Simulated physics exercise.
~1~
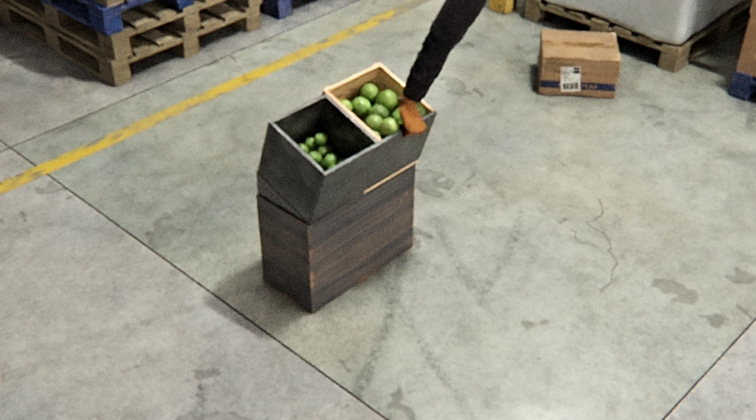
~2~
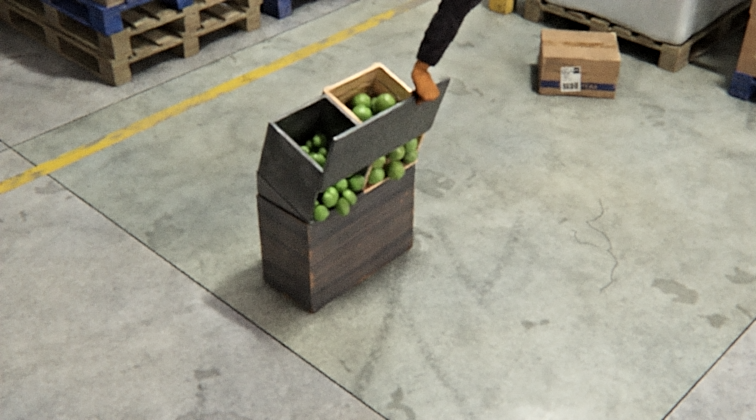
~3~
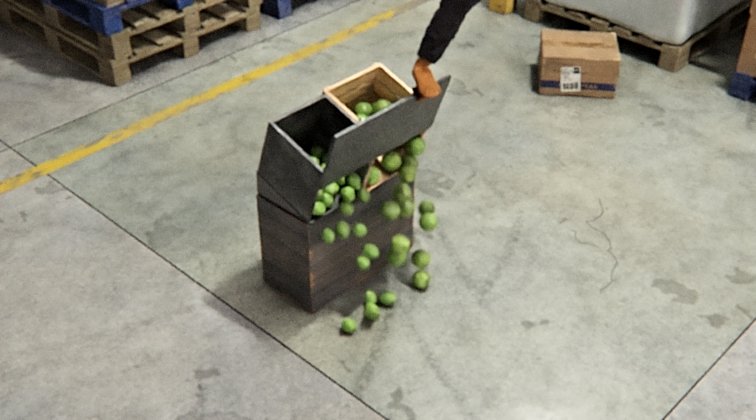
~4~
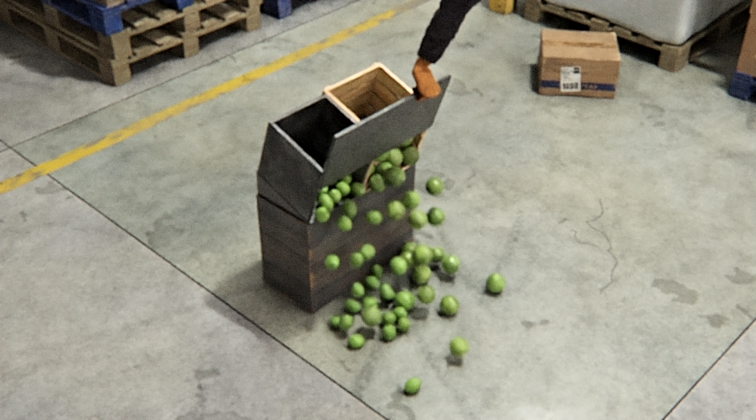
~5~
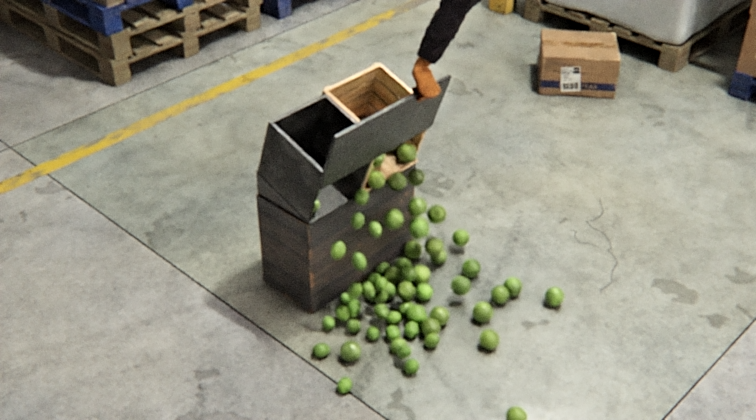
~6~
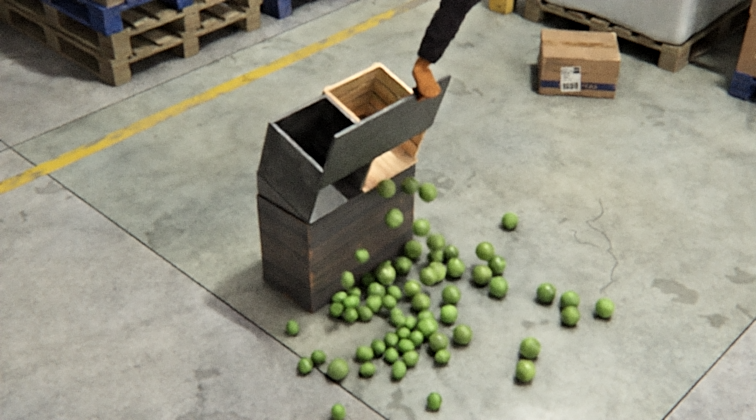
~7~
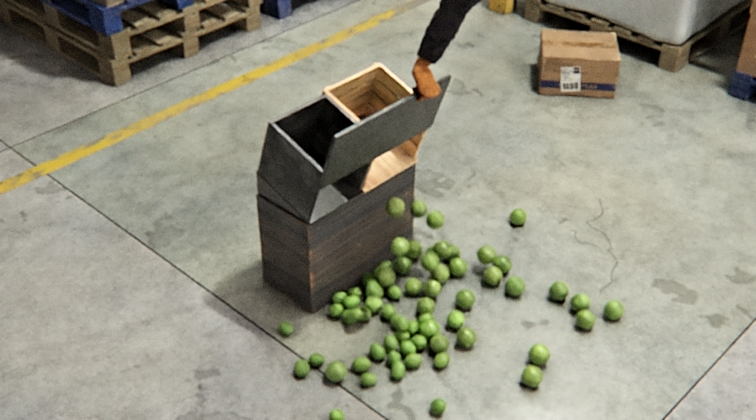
A gloved hand lifts the gate and green fruit pours out, leaving both hoppers empty.
